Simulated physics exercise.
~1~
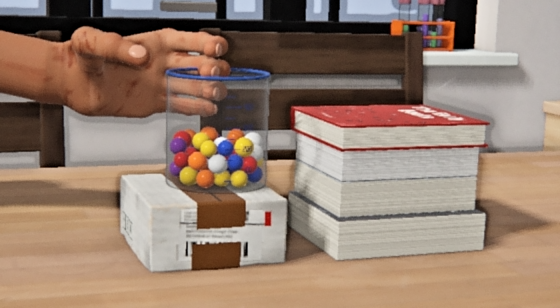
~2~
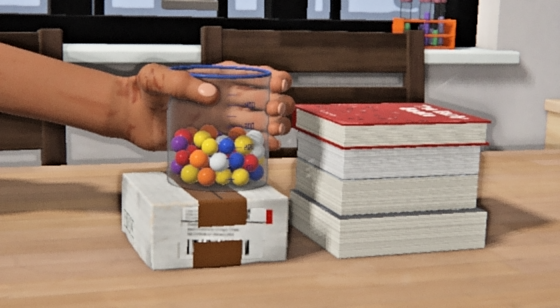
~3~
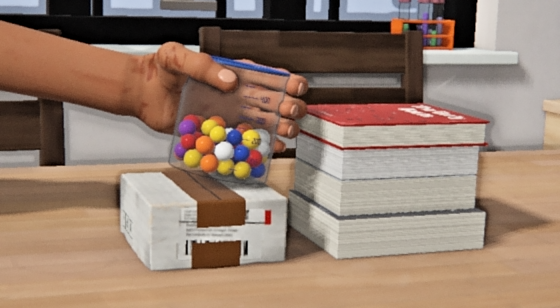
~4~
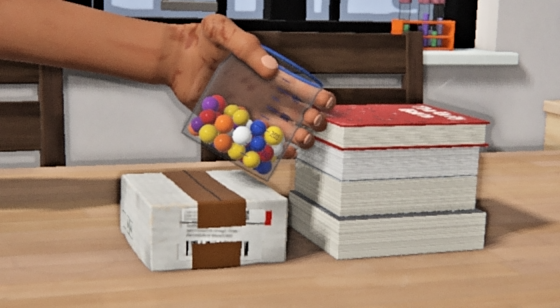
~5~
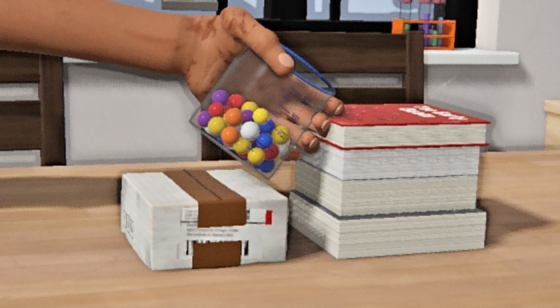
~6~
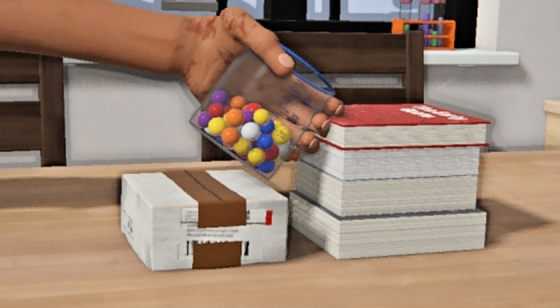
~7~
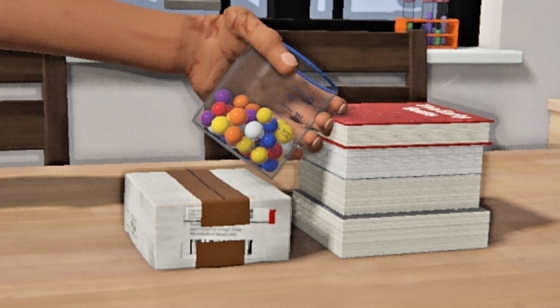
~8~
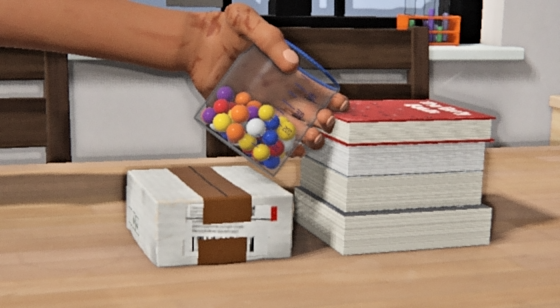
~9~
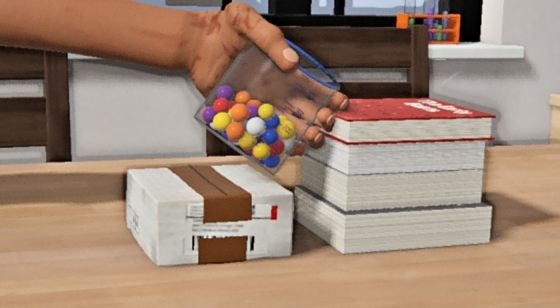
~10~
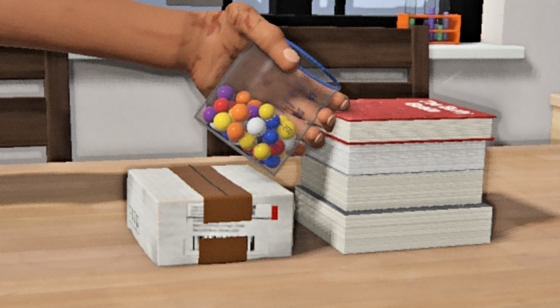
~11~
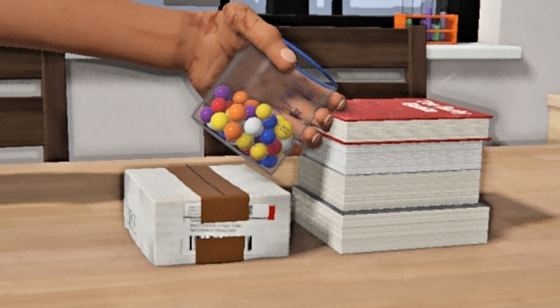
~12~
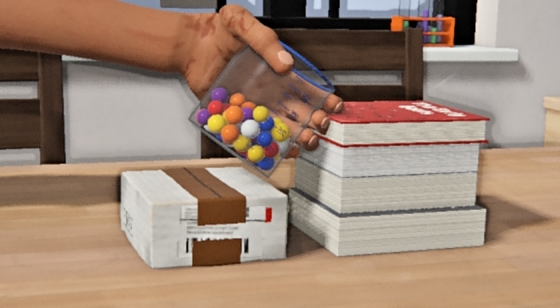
A hand took hold of a clear tub of colourful balls standing on a white box, lifted it slightly and tipped it to the right until it leaned against the stack of books, where the hand held it tilted with every ball still inside.
